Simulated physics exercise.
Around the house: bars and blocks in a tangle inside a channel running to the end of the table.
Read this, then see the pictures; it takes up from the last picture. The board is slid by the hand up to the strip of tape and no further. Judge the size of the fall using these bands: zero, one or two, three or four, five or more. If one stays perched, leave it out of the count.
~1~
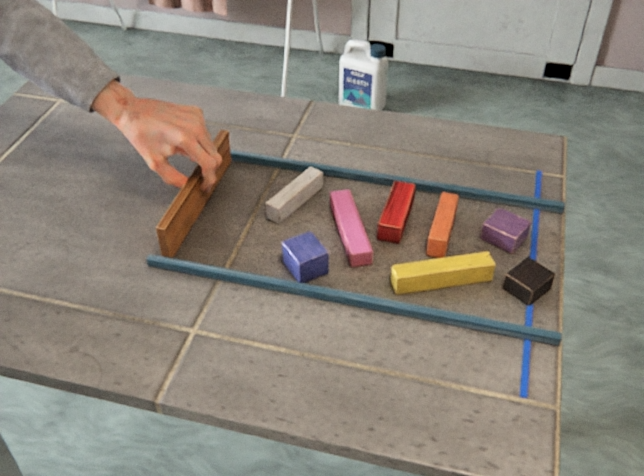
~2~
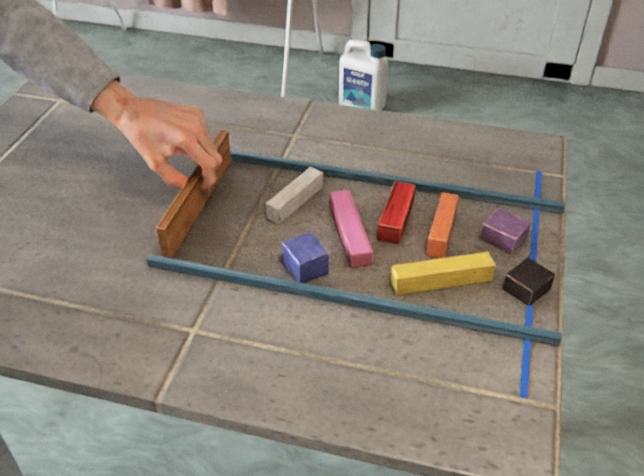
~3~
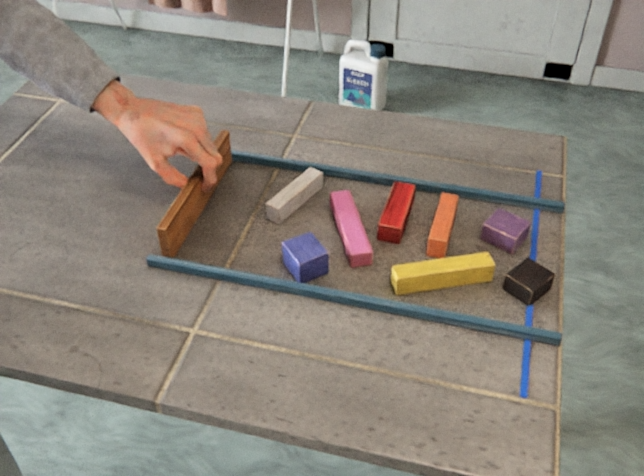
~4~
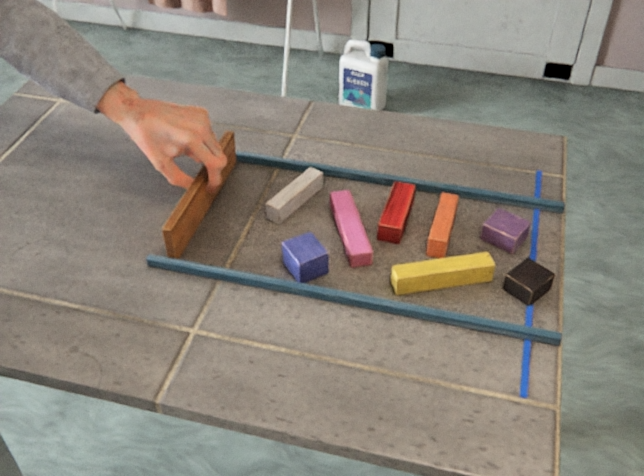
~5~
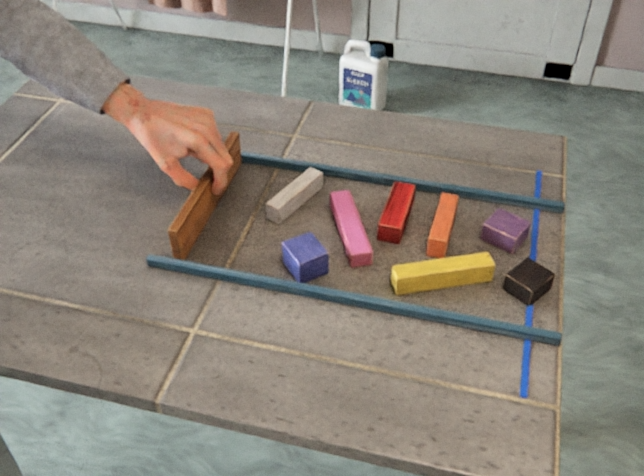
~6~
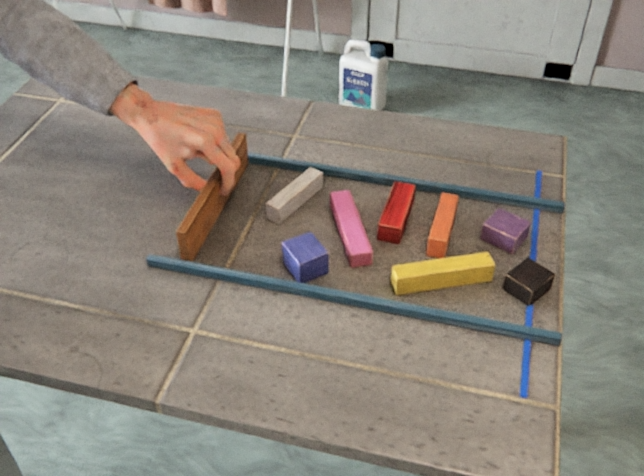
Most likely, upwards of four will tumble down.
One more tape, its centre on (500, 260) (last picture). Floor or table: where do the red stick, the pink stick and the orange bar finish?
The red stick stays put, the pink stick stays put, and the orange bar topples off.
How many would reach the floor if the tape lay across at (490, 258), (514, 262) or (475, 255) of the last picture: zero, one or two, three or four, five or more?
In order of the places: One or two; at least five; one or two.
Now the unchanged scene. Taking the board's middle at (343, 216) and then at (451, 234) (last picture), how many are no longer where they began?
The first number is 4, the next one 8.
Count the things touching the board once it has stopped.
The count is 2.
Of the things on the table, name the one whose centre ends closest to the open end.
Pink stick.
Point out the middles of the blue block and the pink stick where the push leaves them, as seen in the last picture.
The blue block at (550, 312), the pink stick at (563, 263).
Soon after, none off yet; black block at rest near (528, 281); purple block at rest near (505, 231); yellow bar at rest near (443, 273).
In the end, the number that fall off is five or more; gone, red stick, orange bar, yellow bar, purple block and black block.
